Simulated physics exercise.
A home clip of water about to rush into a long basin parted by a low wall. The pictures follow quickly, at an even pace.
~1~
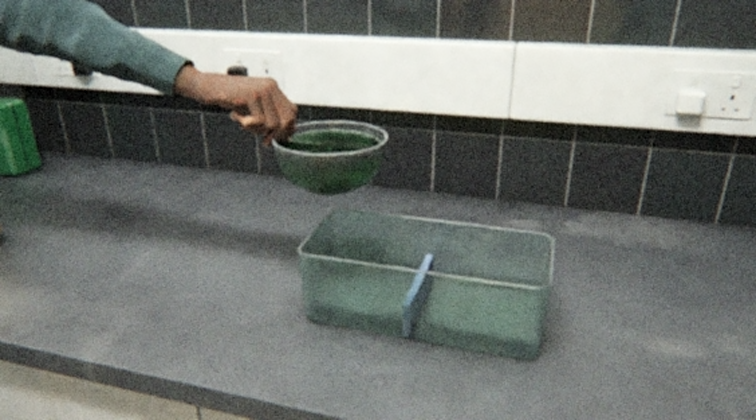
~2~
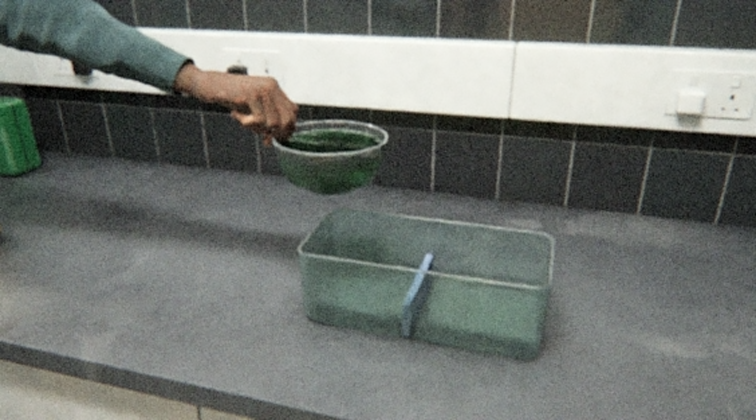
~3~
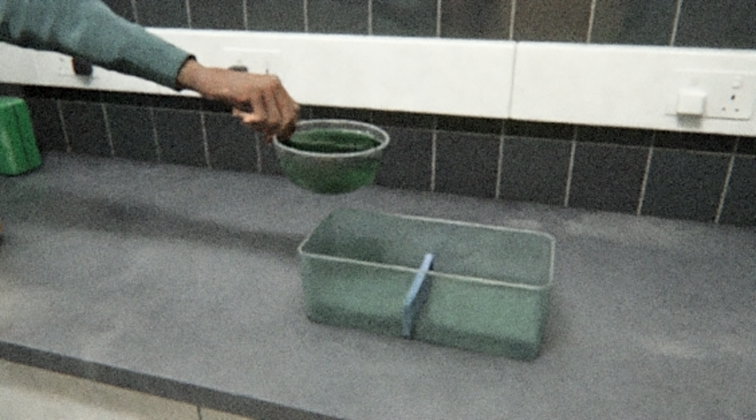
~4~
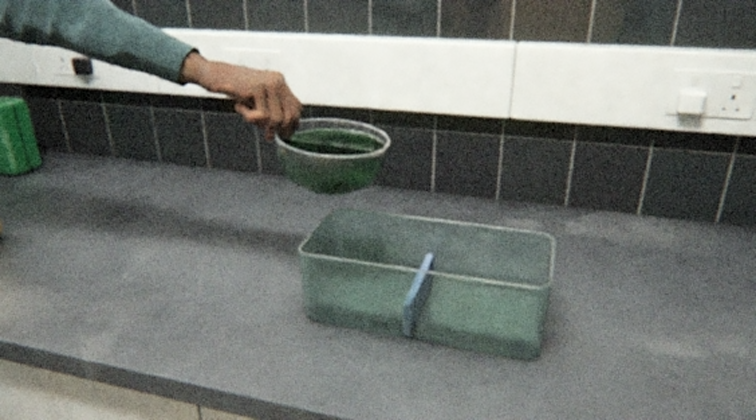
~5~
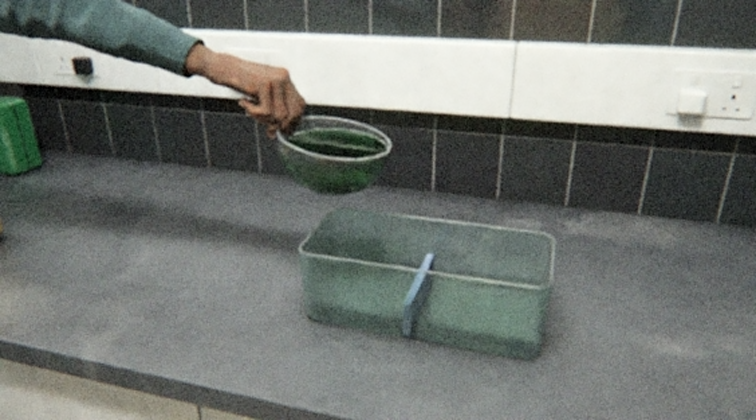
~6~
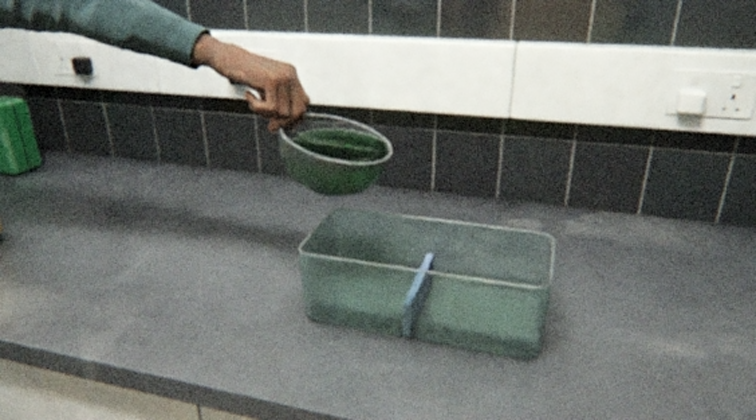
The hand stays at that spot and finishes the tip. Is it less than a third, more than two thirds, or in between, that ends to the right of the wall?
It comes to between a third and two thirds.
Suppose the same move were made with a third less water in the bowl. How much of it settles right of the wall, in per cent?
Some 30 per cent.
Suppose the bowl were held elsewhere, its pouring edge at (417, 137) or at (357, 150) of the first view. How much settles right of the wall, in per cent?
In turn 85 and 5 in a hundred.
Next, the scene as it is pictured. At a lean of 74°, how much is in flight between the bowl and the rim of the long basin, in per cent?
Some 35 per cent.
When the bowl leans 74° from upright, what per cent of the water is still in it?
Close to 35 per cent.
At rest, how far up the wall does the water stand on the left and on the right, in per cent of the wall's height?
Some 30 per cent left and 30 right.
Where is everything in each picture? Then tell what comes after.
In the first frame, it leans 0°; its right rim is at (384, 143); the water meets the walls at (283, 139) and (383, 148); the long basin's rim runs from (317, 230) to (552, 261); the wall's top is at (419, 279).
In the second frame, it leans 1°; its right rim is at (384, 143); the water meets the walls at (283, 138) and (383, 148).
In the third frame, it leans 3°; its right rim is at (386, 145); the water meets the walls at (284, 138) and (384, 149).
In the fourth frame, it leans 6°; its right rim is at (387, 148); the water meets the walls at (286, 137) and (386, 150).
In the fifth frame, it leans 10°; its right rim is at (388, 152); the water meets the walls at (287, 137) and (387, 151).
In the sixth frame, it leans 15°; its right rim is at (389, 157); the water meets the walls at (289, 137) and (389, 152).
A moment on, the bowl is tipped part way and 33 per cent is still to pour, 6 is left of the wall and 28 right of it.
Next, the bowl is tipped right over and 1 per cent is still to pour, 45 is left of the wall and 52 right of it.
Then the bowl is tipped right over and 0 per cent is still to pour, 47 is left of the wall and 53 right of it.
Later the bowl is tipped right over and 0 per cent is still to pour, 47 is left of the wall and 53 right of it.
Finally, 47 per cent lies left of the wall, 53 right of it and 1 outside.
